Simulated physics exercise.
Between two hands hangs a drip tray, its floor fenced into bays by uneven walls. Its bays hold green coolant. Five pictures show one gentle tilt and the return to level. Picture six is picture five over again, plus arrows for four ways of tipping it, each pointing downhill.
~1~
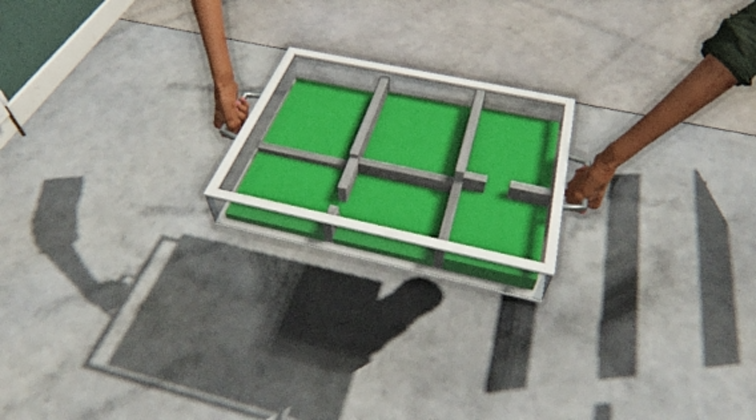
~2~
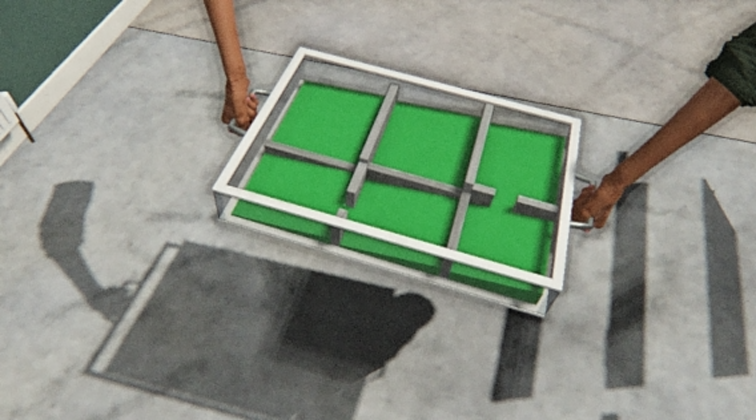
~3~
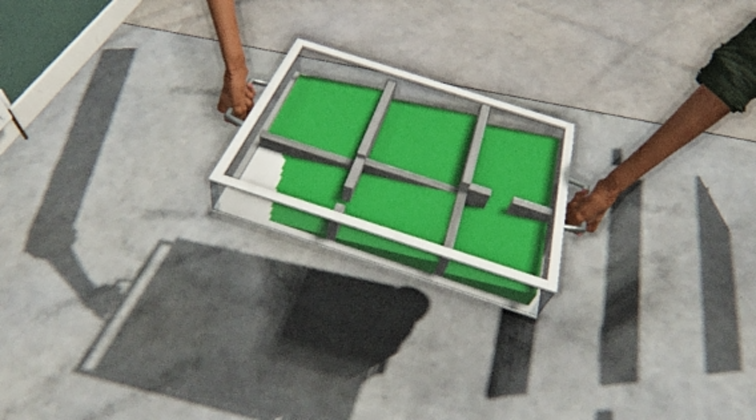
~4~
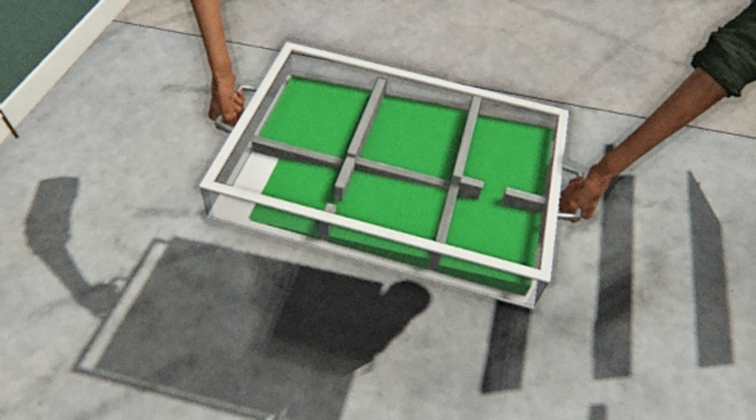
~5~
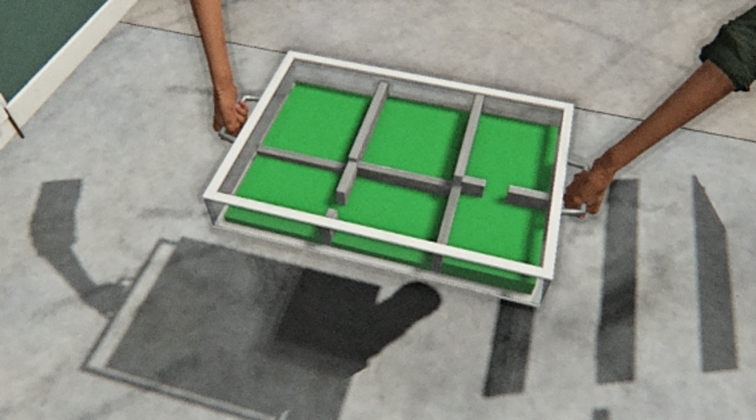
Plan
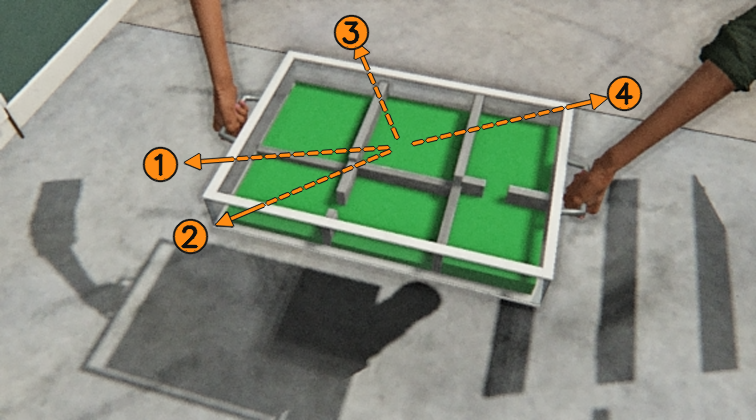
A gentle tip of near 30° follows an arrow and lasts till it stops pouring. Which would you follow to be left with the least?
2 beats the others.
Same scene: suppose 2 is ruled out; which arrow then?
That would be 1.
In orange, 1 ends at (190, 162); 2 ends at (221, 222); 3 ends at (358, 47); 4 ends at (601, 99).
With 1, about 33 % stays in the tray, the largest part in the front left bay.
With 2, about 23 % stays in the tray, the largest part in the front left bay.
With 3, about 44 % stays in the tray, the largest part in the back left bay.
With 4, about 45 % stays in the tray, the largest part in the back right bay.
